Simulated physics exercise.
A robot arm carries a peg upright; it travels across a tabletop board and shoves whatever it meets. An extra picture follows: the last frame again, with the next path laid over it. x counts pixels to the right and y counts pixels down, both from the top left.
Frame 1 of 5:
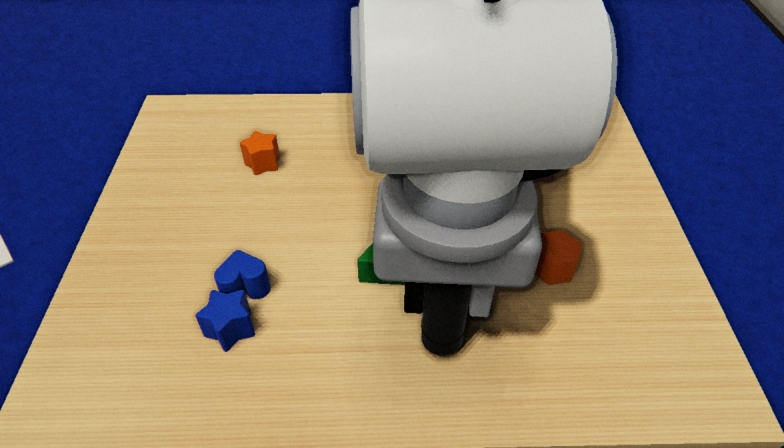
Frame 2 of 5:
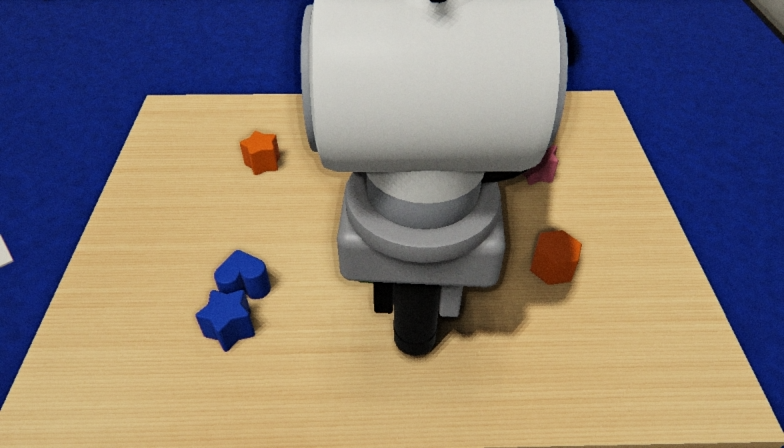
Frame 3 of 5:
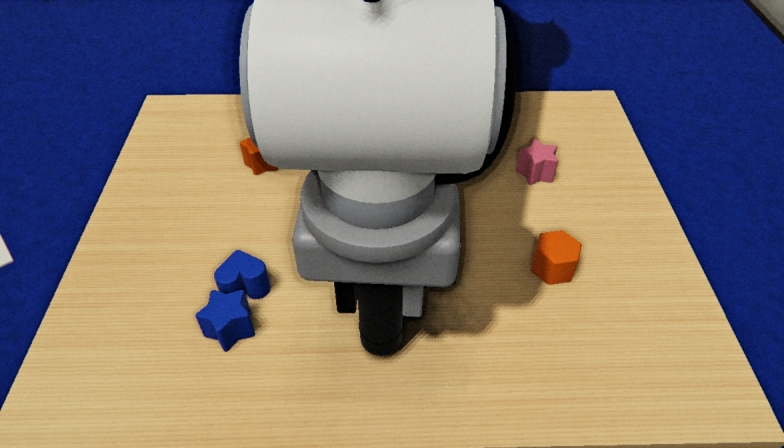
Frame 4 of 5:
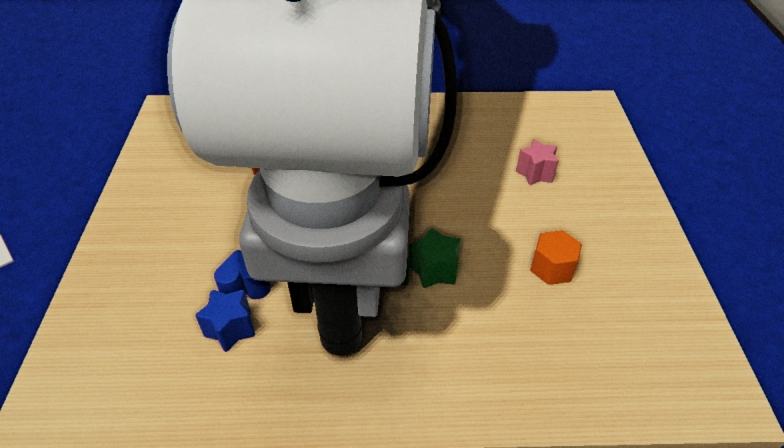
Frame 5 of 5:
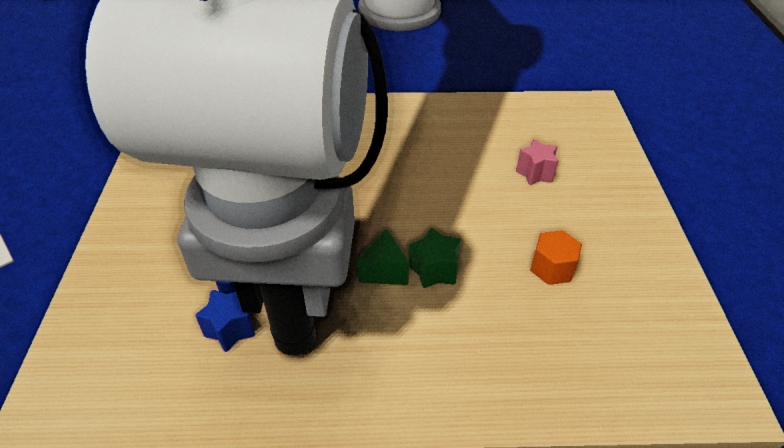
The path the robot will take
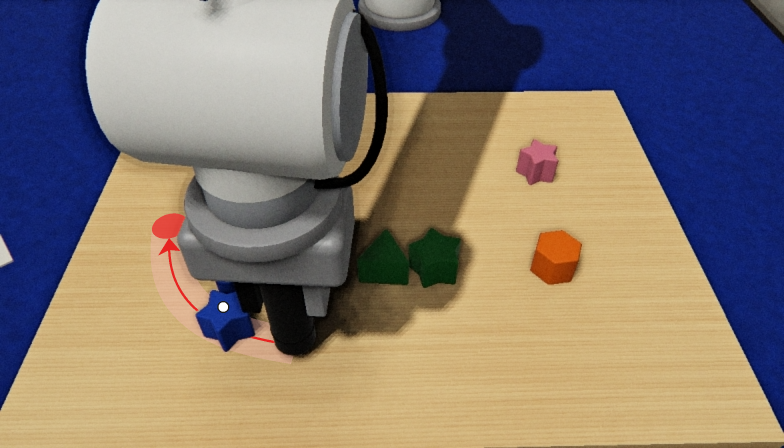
A robot arm glides left above a wooden table, uncovering green blocks without pushing anything.
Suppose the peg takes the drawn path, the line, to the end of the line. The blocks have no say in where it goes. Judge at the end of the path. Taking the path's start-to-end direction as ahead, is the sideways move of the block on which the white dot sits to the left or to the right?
The answer is left.
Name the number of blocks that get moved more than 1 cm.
Counting only shifts above 1 cm, I get one block.
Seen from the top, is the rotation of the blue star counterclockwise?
The answer is yes.
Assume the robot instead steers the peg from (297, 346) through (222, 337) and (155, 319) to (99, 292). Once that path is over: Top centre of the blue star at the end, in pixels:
Near (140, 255).
The line goes from (297, 346) by way of (220, 325) and (175, 280) to (170, 226); the dot is on the blue star.
What follows on the original path. One third of the way, peg (216, 318); blue star (169, 290).
Two thirds of the way, peg (172, 272); blue star (124, 273), turned 70° anticlockwise.
At the end, peg (167, 218); blue star (123, 272), turned 80° anticlockwise; blue heart unmoved.
